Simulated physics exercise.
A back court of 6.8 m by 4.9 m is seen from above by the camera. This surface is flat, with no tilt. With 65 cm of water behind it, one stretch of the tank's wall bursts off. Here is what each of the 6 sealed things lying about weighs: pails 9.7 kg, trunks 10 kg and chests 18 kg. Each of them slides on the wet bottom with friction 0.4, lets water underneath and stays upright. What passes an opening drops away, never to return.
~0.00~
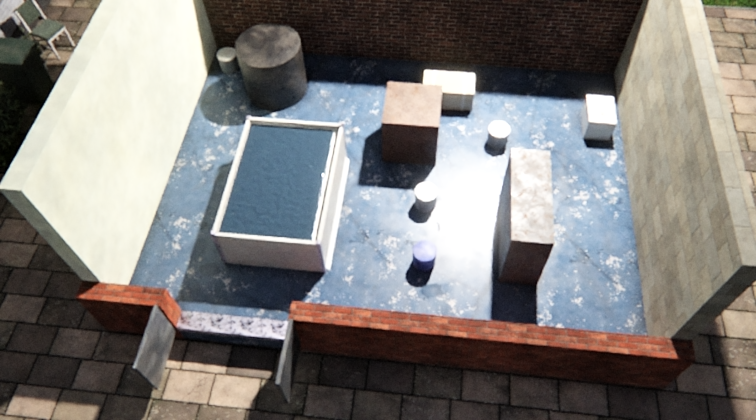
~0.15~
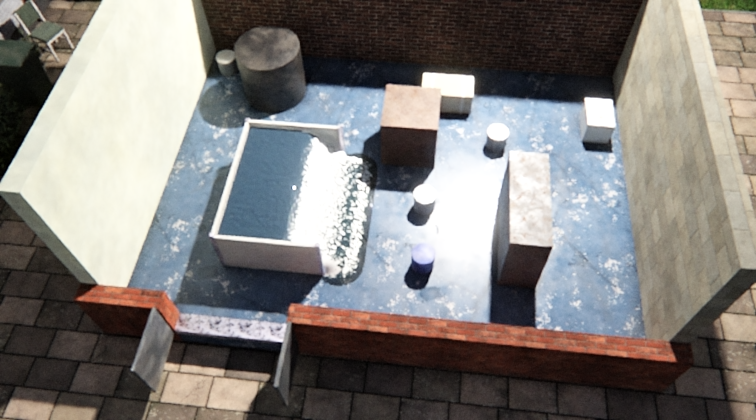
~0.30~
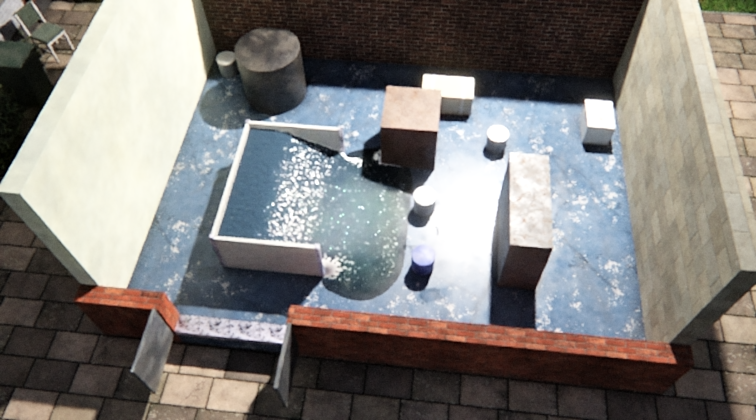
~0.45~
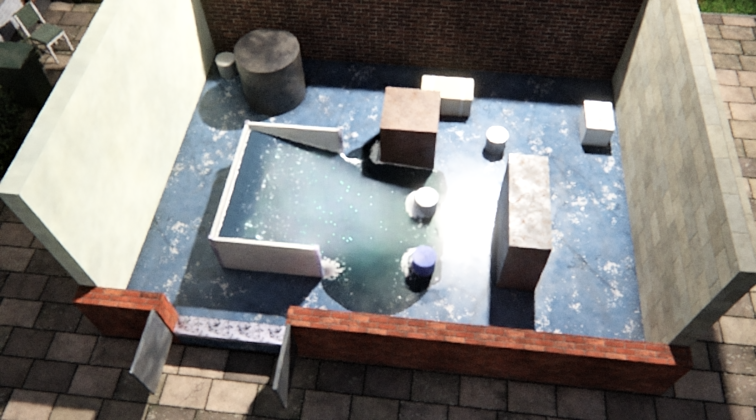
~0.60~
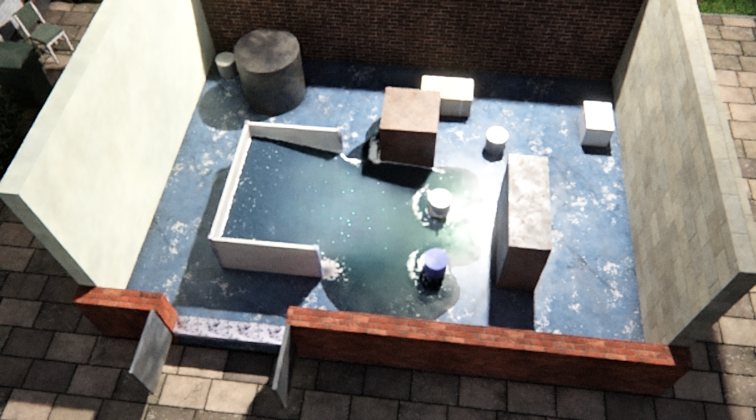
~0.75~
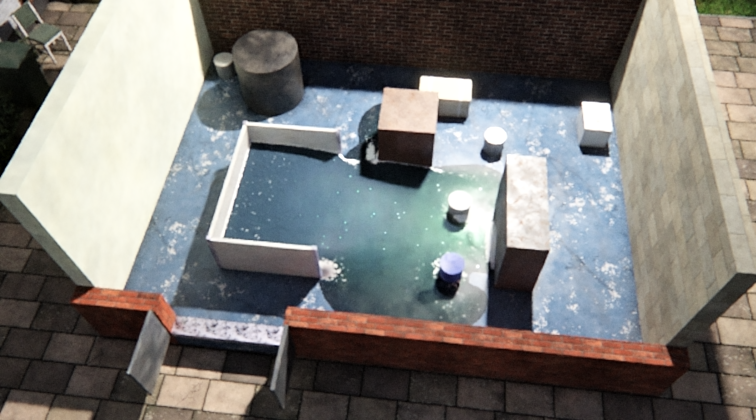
Water bursting through the right side of a white-walled tank, spreading across a blue courtyard floor and pushing two small pails rightward.
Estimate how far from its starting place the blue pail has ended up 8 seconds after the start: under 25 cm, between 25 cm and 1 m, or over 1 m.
The blue pail ends over 1 m away.
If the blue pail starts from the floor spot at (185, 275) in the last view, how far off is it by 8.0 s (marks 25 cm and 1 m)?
What happens is that it keeps still.
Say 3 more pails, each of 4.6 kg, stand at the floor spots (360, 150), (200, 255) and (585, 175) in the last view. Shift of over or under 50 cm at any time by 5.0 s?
Within it, within it, beyond it.
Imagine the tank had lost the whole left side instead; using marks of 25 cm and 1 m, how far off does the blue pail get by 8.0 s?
With that failure, the blue pail remains in position.
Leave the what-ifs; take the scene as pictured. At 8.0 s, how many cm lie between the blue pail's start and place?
Roughly 250 centimetres.
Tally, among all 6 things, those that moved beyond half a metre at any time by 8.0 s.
I make it 5.
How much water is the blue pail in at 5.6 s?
Depth approx. 5 cm.
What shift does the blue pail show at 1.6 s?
It is about 140 cm out of place by then.
After 1.6 s the blue pail is near (504, 324), 1.4 m from its start, afloat; 0 of 6 are out; 2 afloat.
After 3.6 s the blue pail is near (590, 208), 2.5 m from its start, aground; 0 of 6 are out; 2 afloat.
After 5.6 s the blue pail is near (573, 185), 2.5 m from its start, aground; 0 of 6 are out; 2 afloat.
After 8.0 s the blue pail is near (573, 185), 2.5 m from its start, aground; 0 of 6 are out; 1 afloat.
